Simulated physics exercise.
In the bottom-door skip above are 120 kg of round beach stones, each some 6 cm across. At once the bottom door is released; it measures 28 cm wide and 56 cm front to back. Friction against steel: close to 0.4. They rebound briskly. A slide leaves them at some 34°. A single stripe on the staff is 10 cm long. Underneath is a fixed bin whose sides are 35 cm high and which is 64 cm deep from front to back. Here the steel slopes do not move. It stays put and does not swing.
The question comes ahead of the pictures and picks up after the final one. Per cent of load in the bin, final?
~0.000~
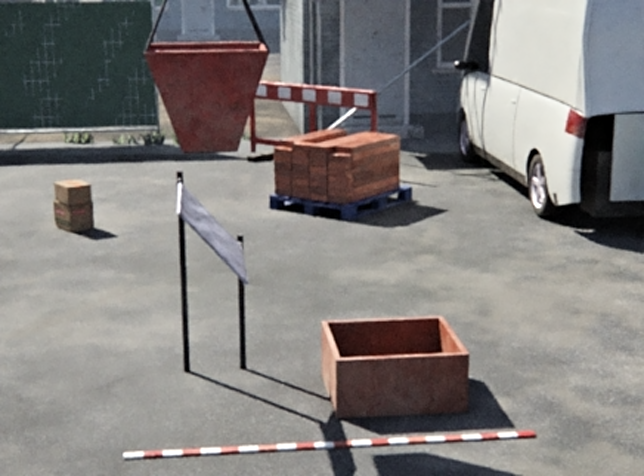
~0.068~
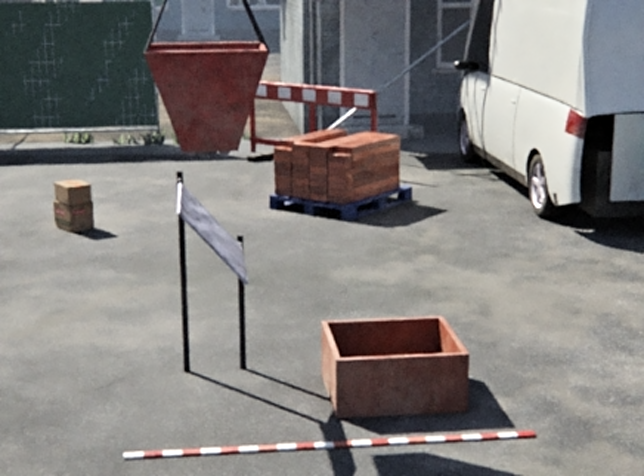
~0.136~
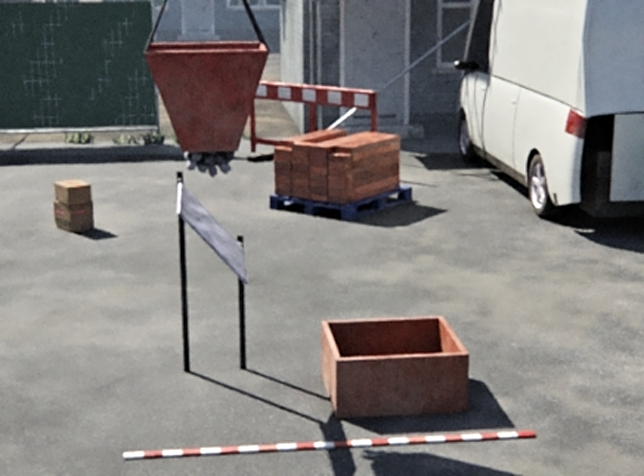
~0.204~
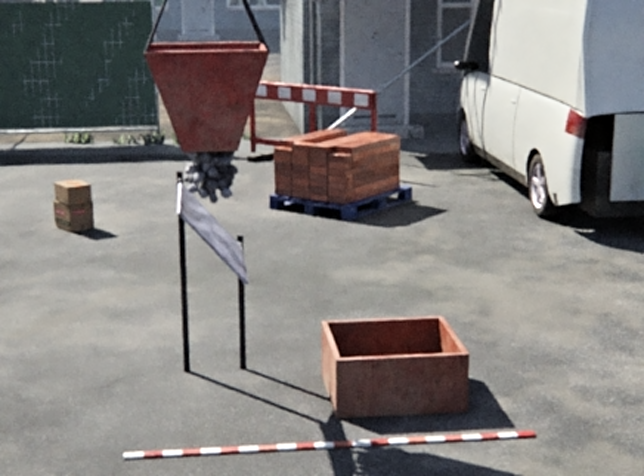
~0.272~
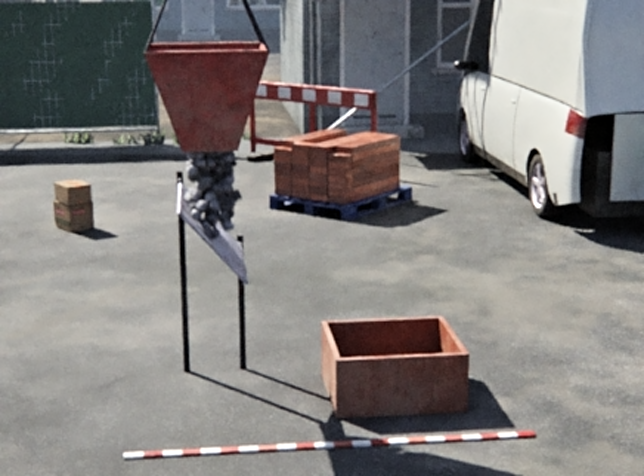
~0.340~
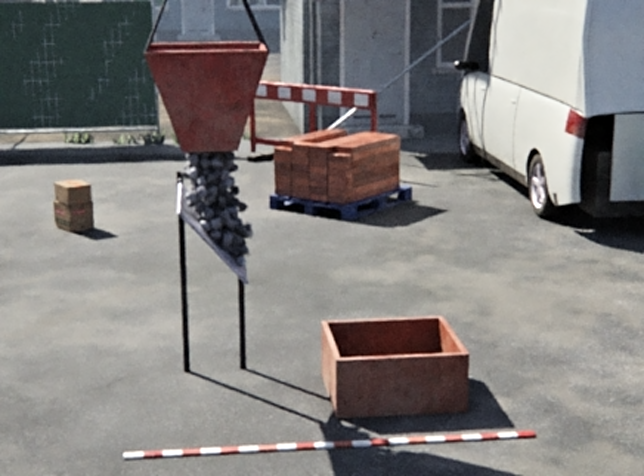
6 %.
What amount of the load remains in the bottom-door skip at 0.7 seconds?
I'd say some 0 per cent is still inside.
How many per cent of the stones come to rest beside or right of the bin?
20 %.
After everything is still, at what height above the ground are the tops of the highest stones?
About 18 cm above the ground.
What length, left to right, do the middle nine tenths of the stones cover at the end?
About 120 cm.
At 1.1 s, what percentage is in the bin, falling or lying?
Near 5 percent at that time.
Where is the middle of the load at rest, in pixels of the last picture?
Around (311, 392).
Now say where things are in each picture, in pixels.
In the first picture, the outlet is at (210, 142); nothing has dropped yet.
In the second picture, the outlet is at (210, 142); 4 % is out.
In the third picture, the outlet is at (210, 142); 14 % is out, the lowest stones still above the rim at (210, 163), 142 cm up.
In the fourth picture, the outlet is at (210, 142); 25 % is out, the lowest stones still above the rim at (211, 190), 127 cm up.
In the fifth picture, the outlet is at (210, 142); 38 % is out, the lowest stones still above the rim at (219, 223), 109 cm up.
In the sixth picture, the outlet is at (210, 142); 52 % is out, the lowest stones still above the rim at (236, 250), 93 cm up.
After 0.7 s, 0 % in the bottom-door skip, 33 % on the steel, 65 % falling or lying left of the bin, 2 % falling or lying in the bin, 1 % falling or lying beside or right of the bin; the stones farthest right are at (374, 359).
After 1.1 s, 0 % in the bottom-door skip, 79 % falling or lying left of the bin, 6 % falling or lying in the bin, 15 % falling or lying beside or right of the bin; the stones farthest right are at (445, 366).
After 1.7 s, 0 % in the bottom-door skip, 72 % falling or lying left of the bin, 6 % falling or lying in the bin, 21 % falling or lying beside or right of the bin; the stones farthest right are at (537, 377).
After 2.6 s, 0 % in the bottom-door skip, 72 % falling or lying left of the bin, 6 % falling or lying in the bin, 22 % falling or lying beside or right of the bin; the stones farthest right are at (560, 374).
After 4.5 s, 0 % in the bottom-door skip, 72 % left of the bin, 6 % in the bin, 22 % beside or right of the bin; the stones farthest right are at (560, 374).
